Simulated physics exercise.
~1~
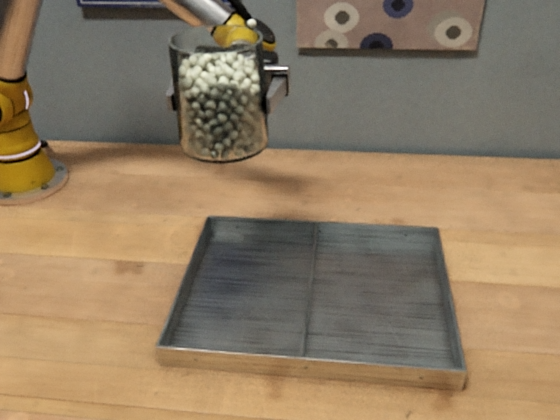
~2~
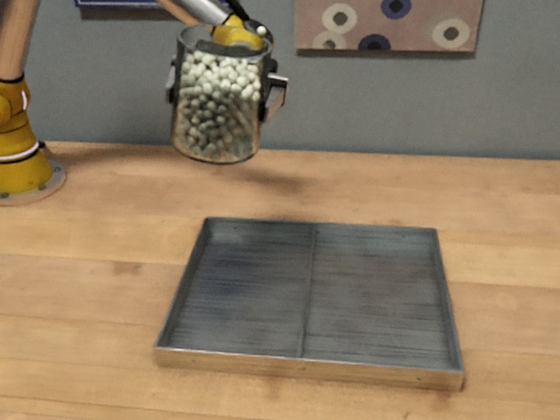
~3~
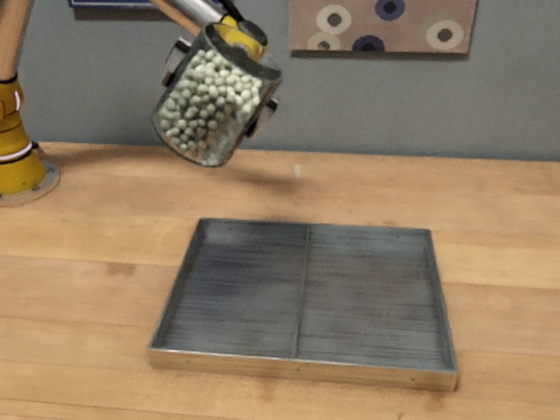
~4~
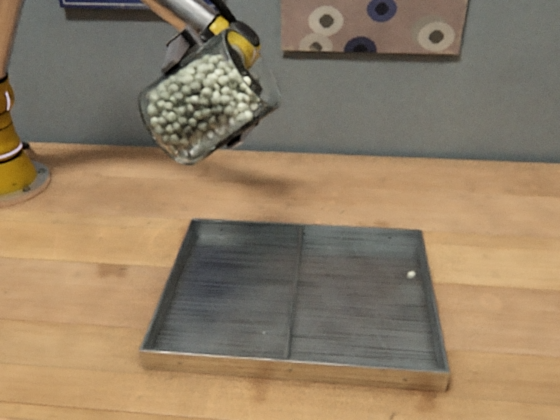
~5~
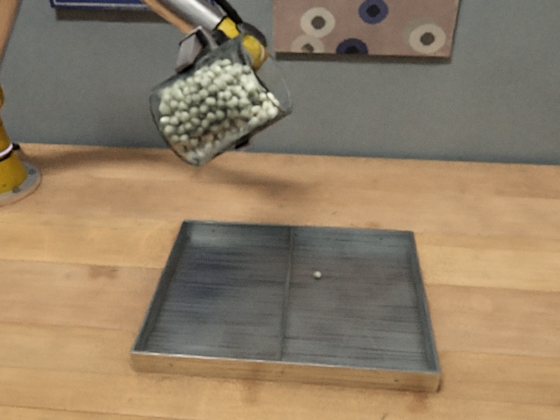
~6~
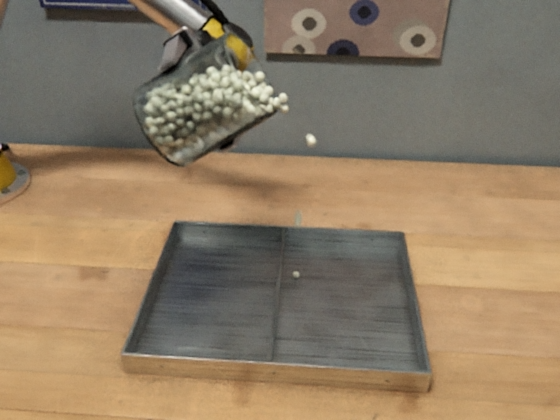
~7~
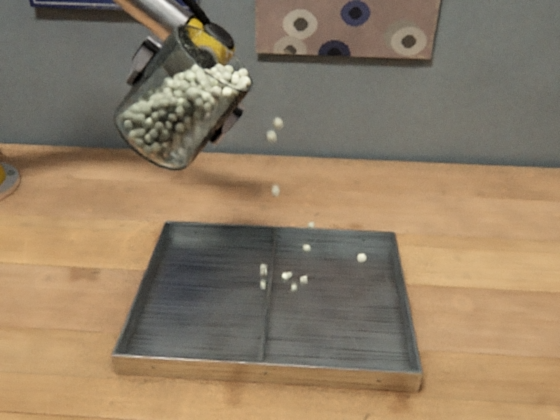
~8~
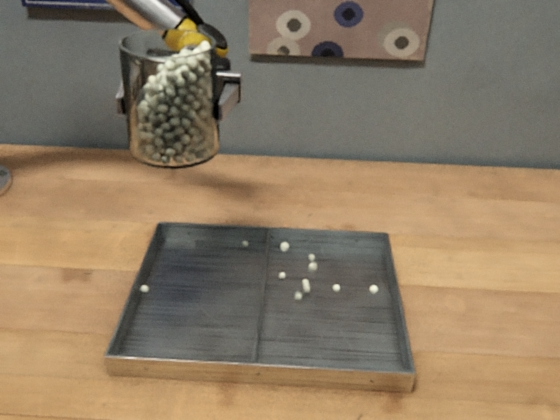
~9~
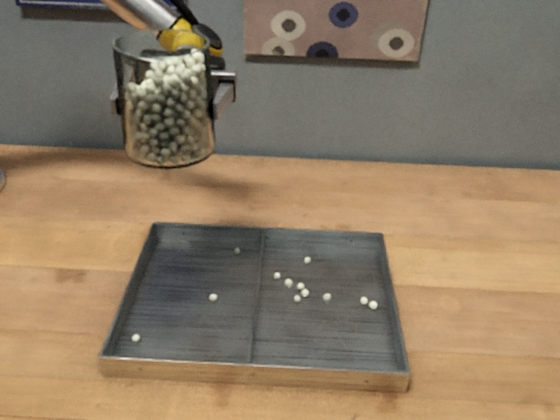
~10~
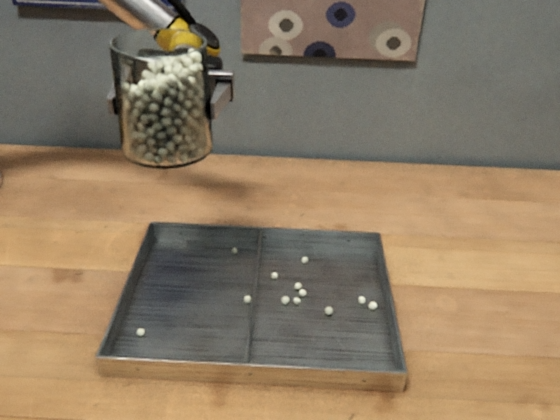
A robot arm tips a clear cup of pale beads over a divided metal tray on a wooden table, spilling a few that bounce and roll into both sections, then turns the cup upright, leaving it still mostly full above the scattered beads.
